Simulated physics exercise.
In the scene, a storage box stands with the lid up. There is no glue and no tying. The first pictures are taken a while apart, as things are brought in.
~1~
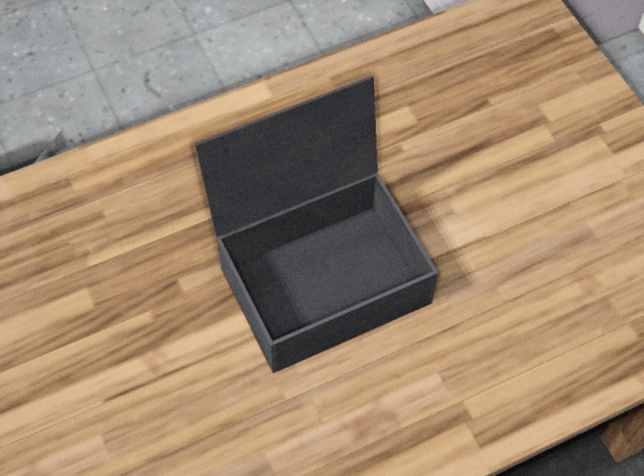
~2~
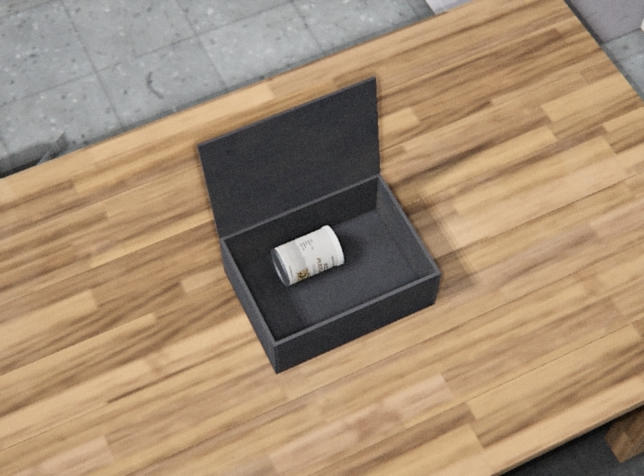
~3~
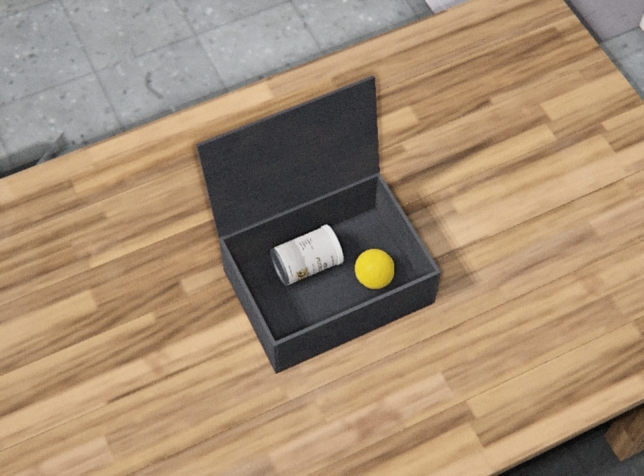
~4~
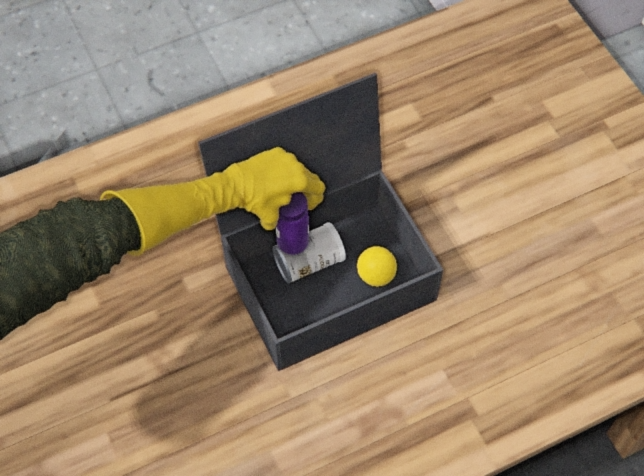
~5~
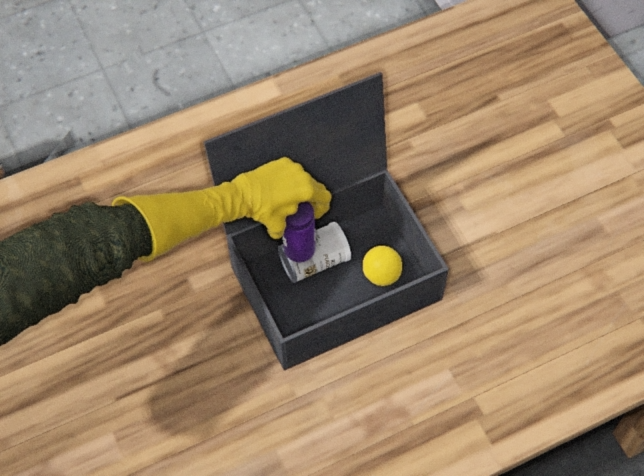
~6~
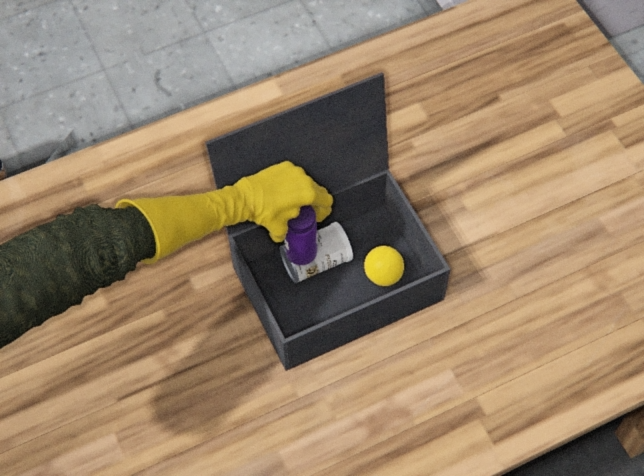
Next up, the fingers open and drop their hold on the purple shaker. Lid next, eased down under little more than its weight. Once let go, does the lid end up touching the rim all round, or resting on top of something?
The lid ends up touching the rim all round.
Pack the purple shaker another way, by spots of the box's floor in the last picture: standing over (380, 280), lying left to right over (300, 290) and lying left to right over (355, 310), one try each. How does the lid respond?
First try leaves it shut, second try leaves it shut, third try leaves it shut.
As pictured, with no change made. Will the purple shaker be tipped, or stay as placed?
Looking at the last picture, the purple shaker sits at an angle.
Then, 0.50 s after the last picture, purple shaker on its side near (321, 299).
Then, 1.30 s after the last picture, lid 77° above the rim; purple shaker on its side near (302, 312).
Then, 1.70 s after the last picture, lid 43° above the rim; purple shaker on its side near (299, 313).
Then, 2.00 s after the last picture, lid 7° above the rim; purple shaker on its side near (297, 314).
At rest, lid shut; tipped over in the box, purple shaker; the other 2 in place. Seen from the same camera at the end, purple shaker near (295, 315).
